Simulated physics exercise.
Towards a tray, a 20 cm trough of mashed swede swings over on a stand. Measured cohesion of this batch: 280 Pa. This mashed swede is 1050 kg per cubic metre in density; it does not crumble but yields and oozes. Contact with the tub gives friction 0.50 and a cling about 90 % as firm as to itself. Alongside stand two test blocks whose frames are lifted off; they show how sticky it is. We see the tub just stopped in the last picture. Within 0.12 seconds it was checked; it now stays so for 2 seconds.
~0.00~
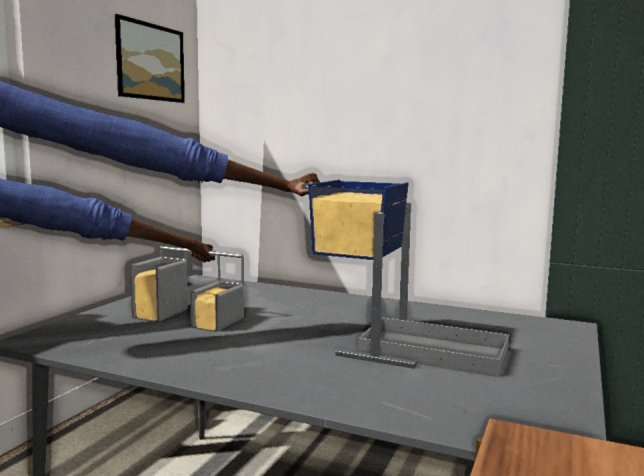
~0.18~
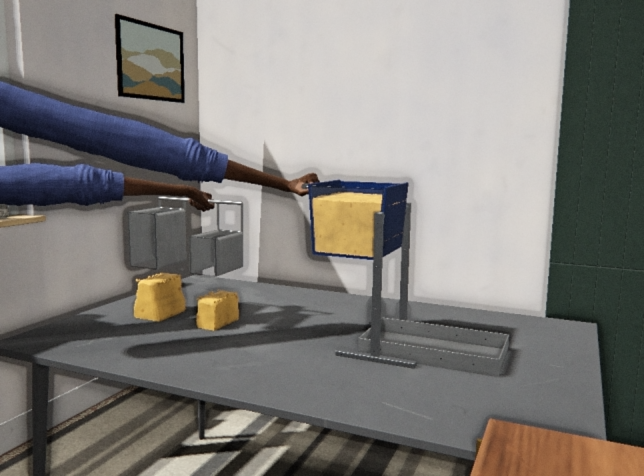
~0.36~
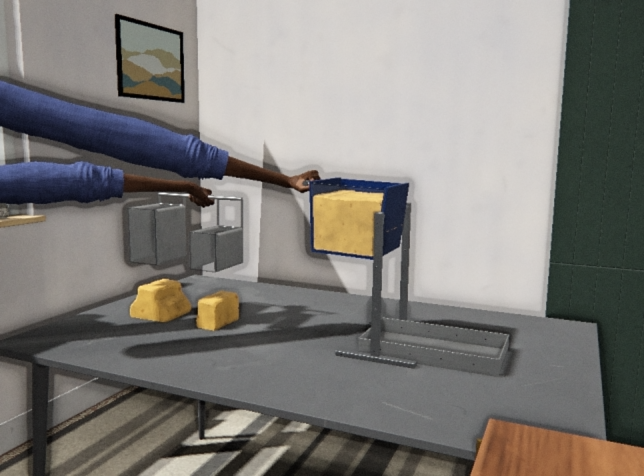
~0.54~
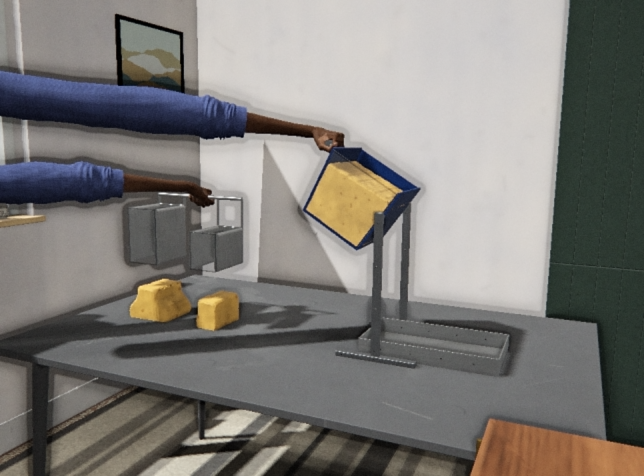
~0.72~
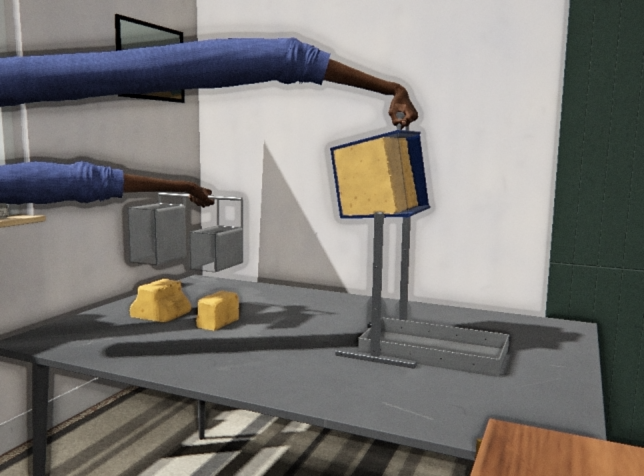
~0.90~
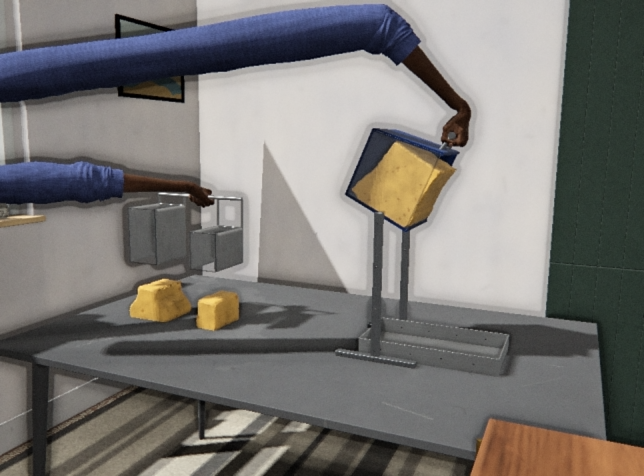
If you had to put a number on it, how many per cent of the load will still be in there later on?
My estimate is close to 0 per cent.
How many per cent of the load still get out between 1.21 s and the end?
0 %.
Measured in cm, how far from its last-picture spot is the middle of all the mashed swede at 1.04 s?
Roughly 14 cm.
After 1.04 s, the tub is at 113 degrees and holds 34 %.
After 1.21 s, the tub is at 113 degrees and holds 0 %.
After 1.38 s, the tub is at 113 degrees and holds 0 %.
After 1.55 s, the tub is at 113 degrees and holds 0 %.
After 2.90 s, at the end, the tub is at 113 degrees and holds 0 %.
